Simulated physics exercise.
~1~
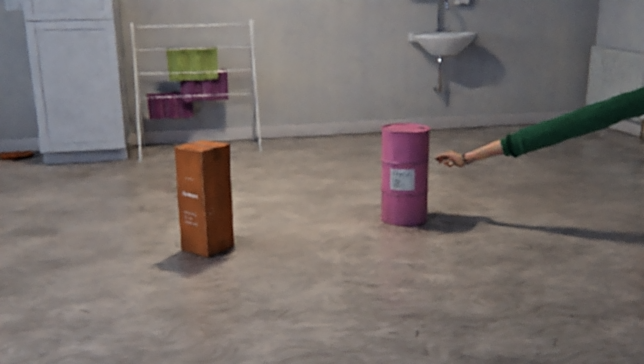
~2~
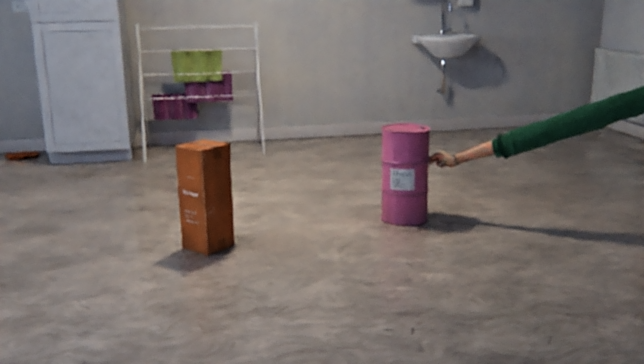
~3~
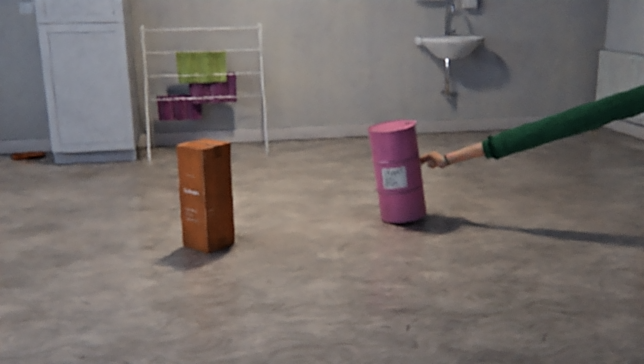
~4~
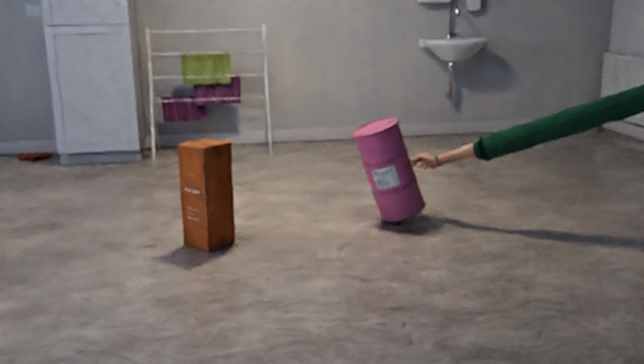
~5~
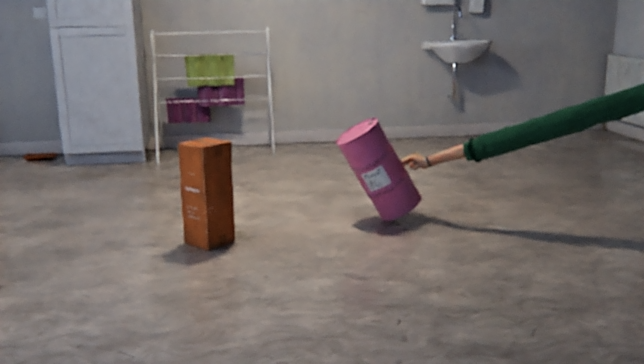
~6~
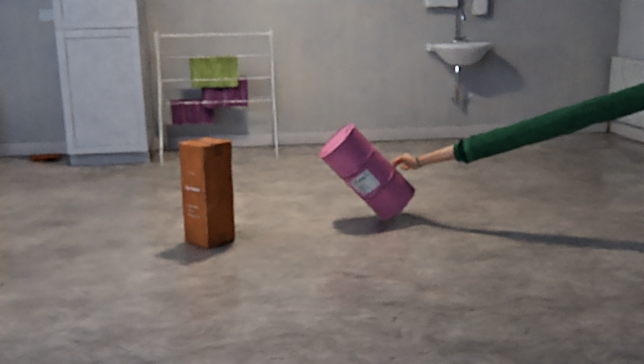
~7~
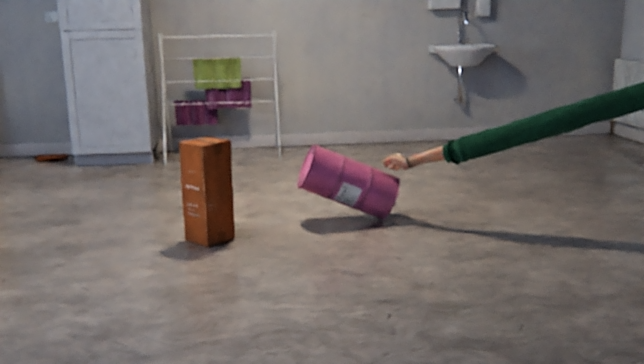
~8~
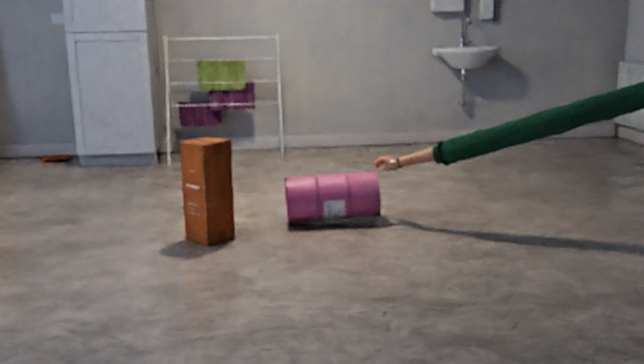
A pink drum tips over leftward as a hand pushes it, landing near an upright orange box.
